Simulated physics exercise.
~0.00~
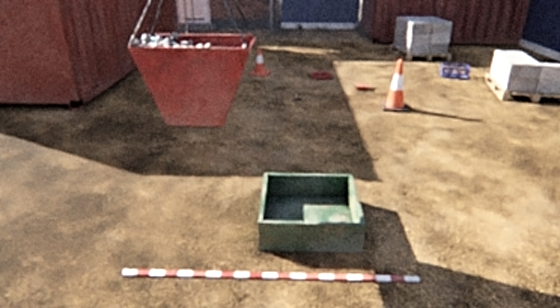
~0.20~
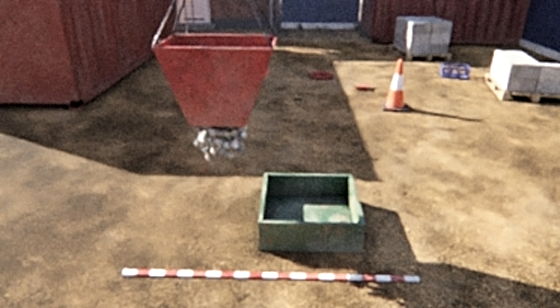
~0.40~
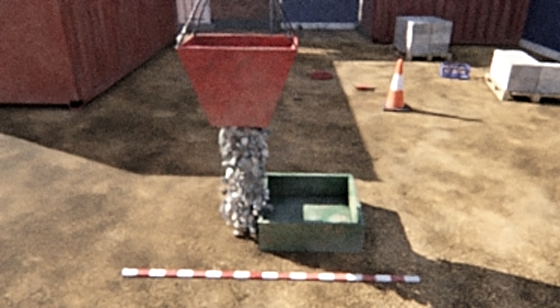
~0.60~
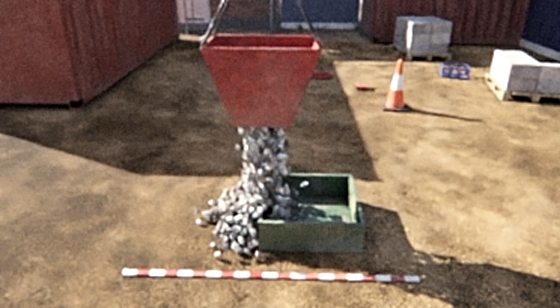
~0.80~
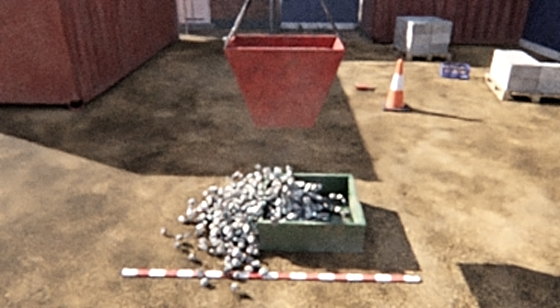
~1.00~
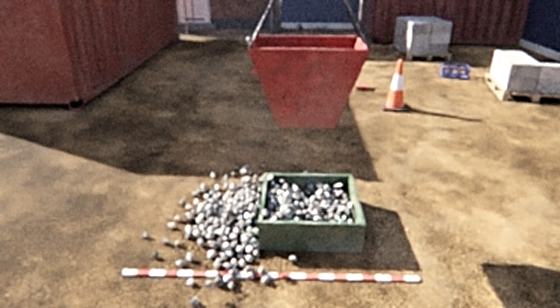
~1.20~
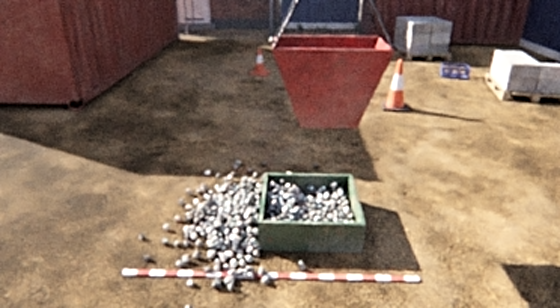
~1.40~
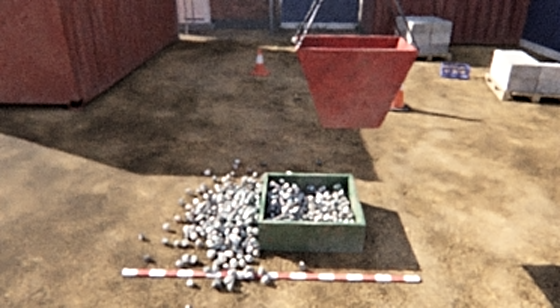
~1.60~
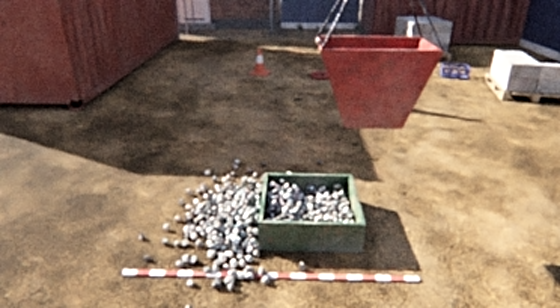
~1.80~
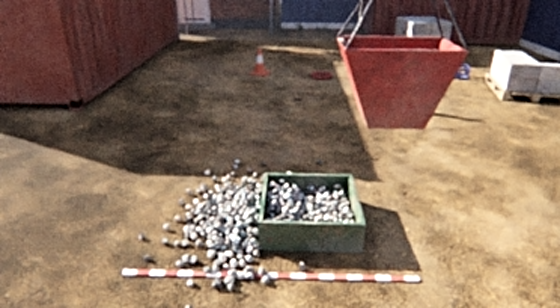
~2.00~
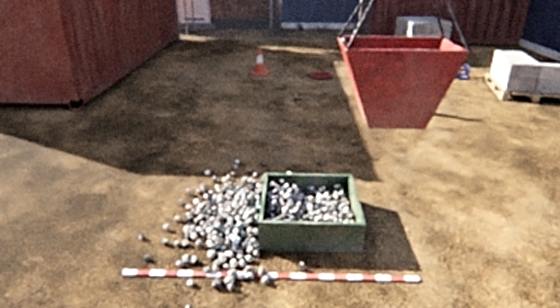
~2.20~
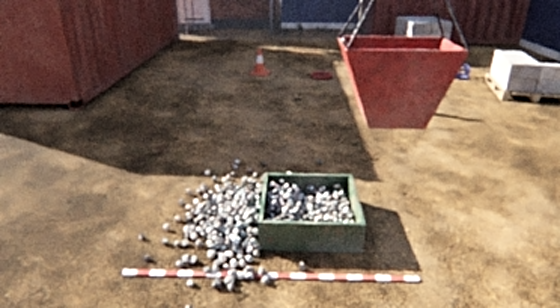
A sunlit dirt yard is seen from above, with red containers at the back, pale blocks stacked at the right and an orange-and-white traffic cone. A red skip hangs at the upper left, loaded with grey stones, above an open green bin and a red-and-white striped staff on the ground. The skip glides right and its bottom opens, pouring stones first onto the ground left of the bin, then into it. Emptied, it continues right and stops at the upper right. The stones settle, roughly half in the bin and half heaped on its left, some reaching the staff.
